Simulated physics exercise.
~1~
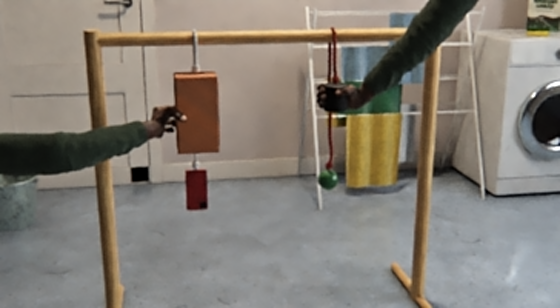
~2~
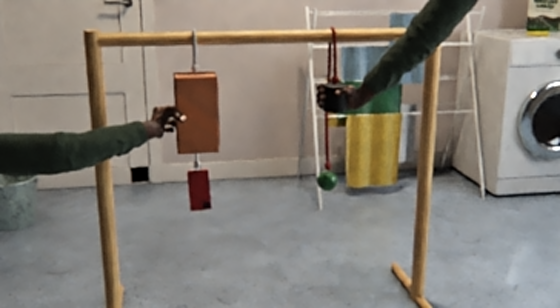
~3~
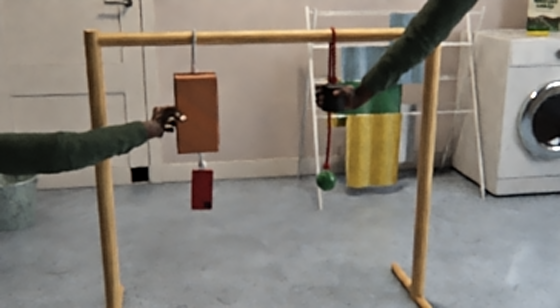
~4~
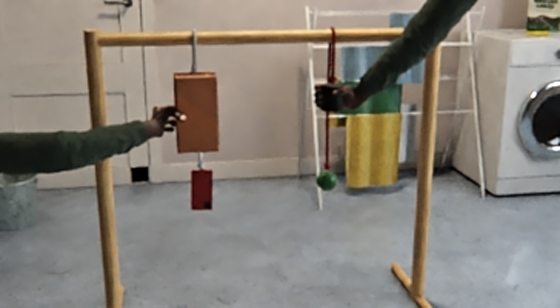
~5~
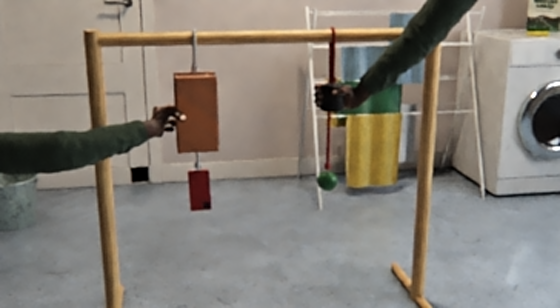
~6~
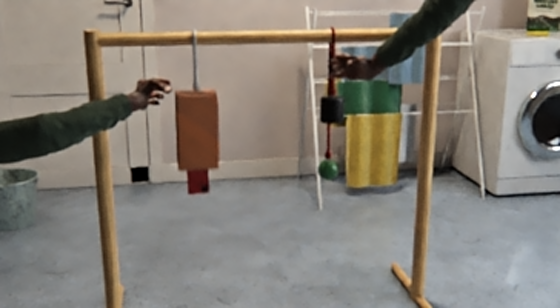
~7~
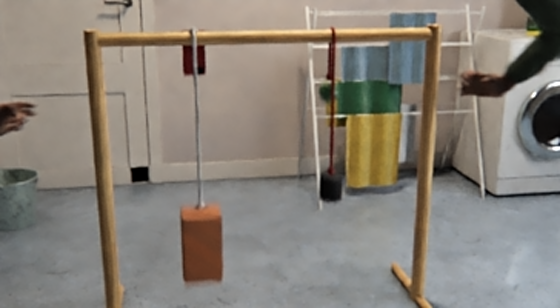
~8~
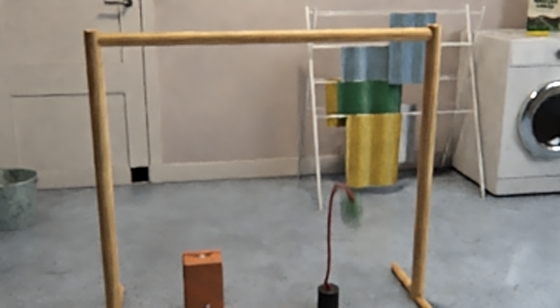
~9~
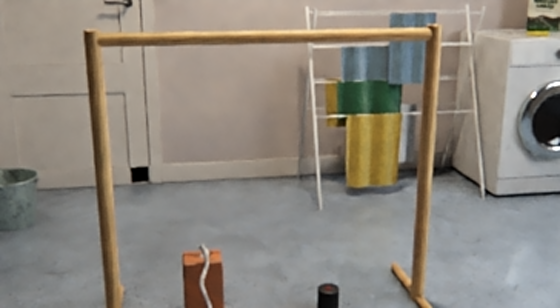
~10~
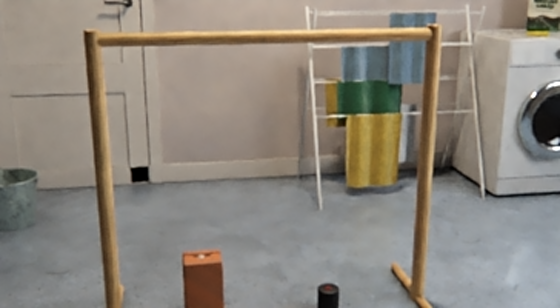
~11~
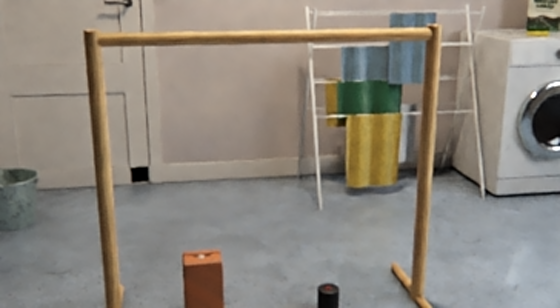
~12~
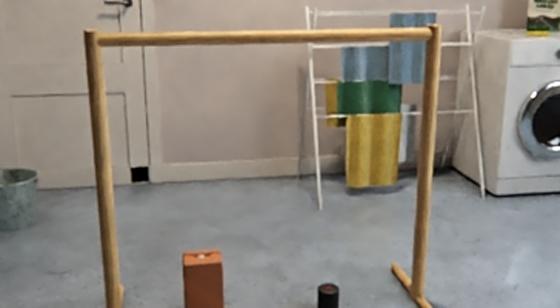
An orange block and a small black object drop from the rail to the floor.
